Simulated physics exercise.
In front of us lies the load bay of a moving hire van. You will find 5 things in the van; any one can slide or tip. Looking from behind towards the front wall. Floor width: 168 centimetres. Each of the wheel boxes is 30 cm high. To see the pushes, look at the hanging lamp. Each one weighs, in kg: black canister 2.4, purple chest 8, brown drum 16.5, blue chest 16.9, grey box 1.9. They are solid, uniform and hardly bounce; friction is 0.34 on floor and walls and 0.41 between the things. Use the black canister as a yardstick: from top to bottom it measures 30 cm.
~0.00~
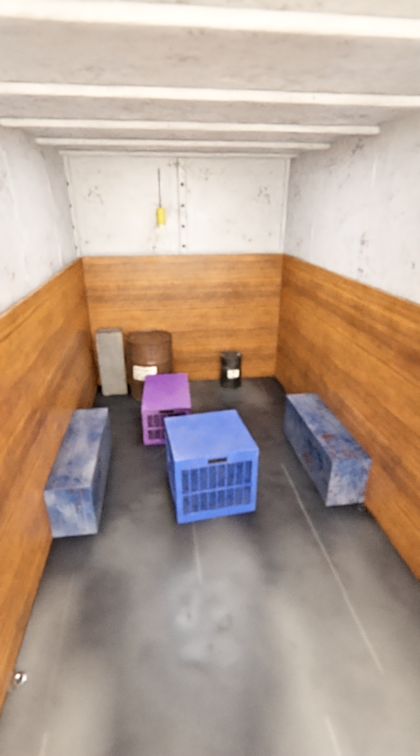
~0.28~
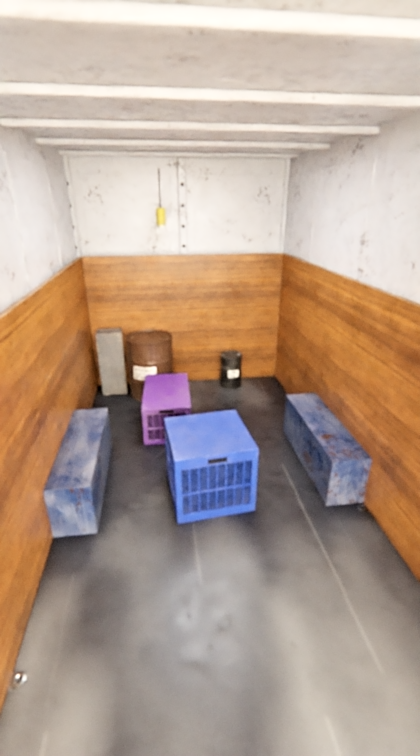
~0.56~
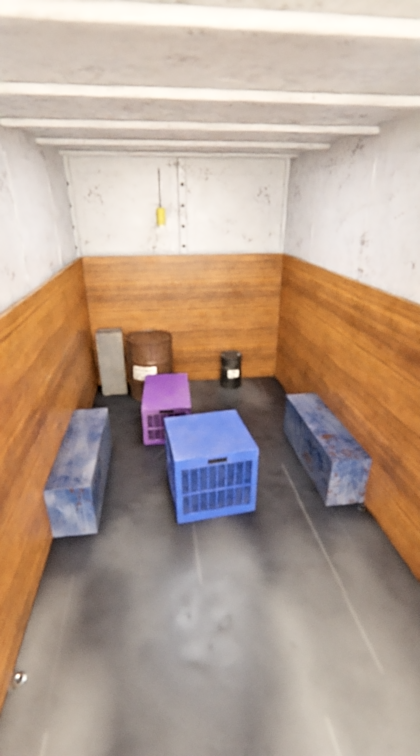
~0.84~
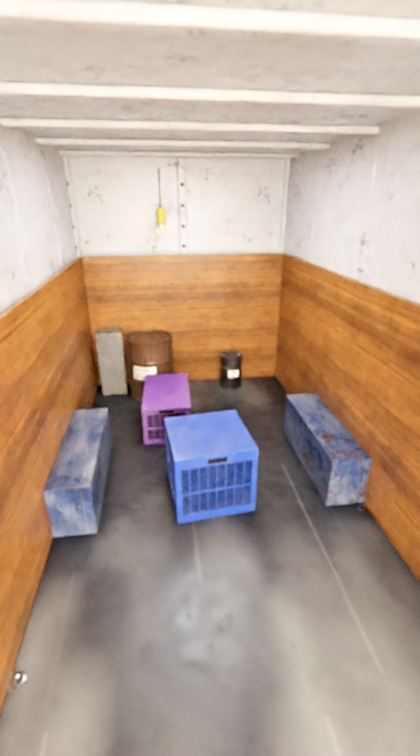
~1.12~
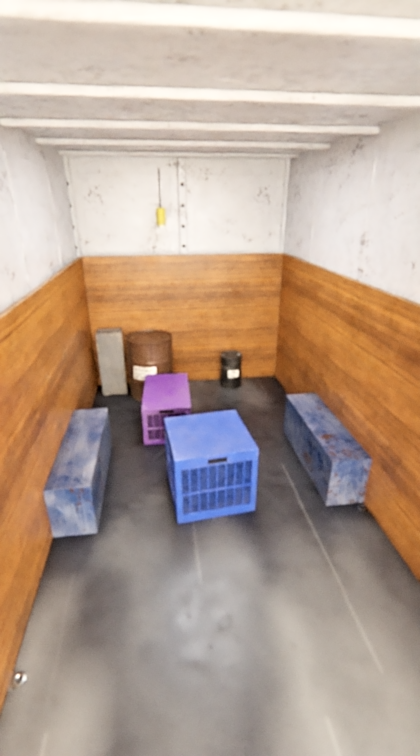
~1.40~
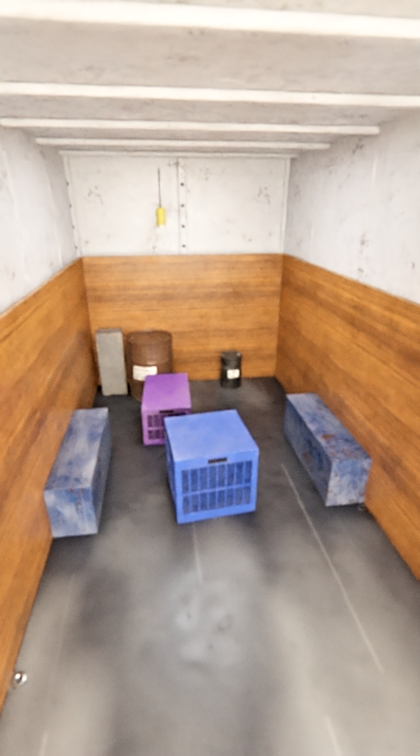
Nothing visibly moves among the chests, drums and grey box in the van's load bay.
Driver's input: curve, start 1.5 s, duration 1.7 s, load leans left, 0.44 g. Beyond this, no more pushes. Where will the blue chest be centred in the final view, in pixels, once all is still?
Centred near (139, 470).
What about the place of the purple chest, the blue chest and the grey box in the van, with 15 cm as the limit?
Well, the purple chest winds up somewhere else; the blue chest winds up somewhere else; and the grey box remains where it was.
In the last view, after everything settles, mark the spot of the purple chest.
It ends up near (126, 407).
After 2.00 s, force 0.44 g left; blue chest slid 4 cm near (201, 463); grey box slid 4 cm; black canister slid 4 cm.
After 2.30 s, force 0.44 g left; blue chest slid 17 cm near (177, 465); black canister slid 17 cm; purple chest slid 17 cm.
After 2.50 s, force 0.44 g left; blue chest slid 32 cm near (152, 467); black canister slid 30 cm; purple chest slid 27 cm.
After 2.60 s, force 0.44 g left; blue chest slid 38 cm near (140, 469); black canister slid 38 cm; purple chest slid 30 cm.
At rest (3.7 s), not toppled but over 15 cm from the start, black canister, purple chest and blue chest; the other 2 in place, give or take 15 cm. In the last view, blue chest near (139, 470).
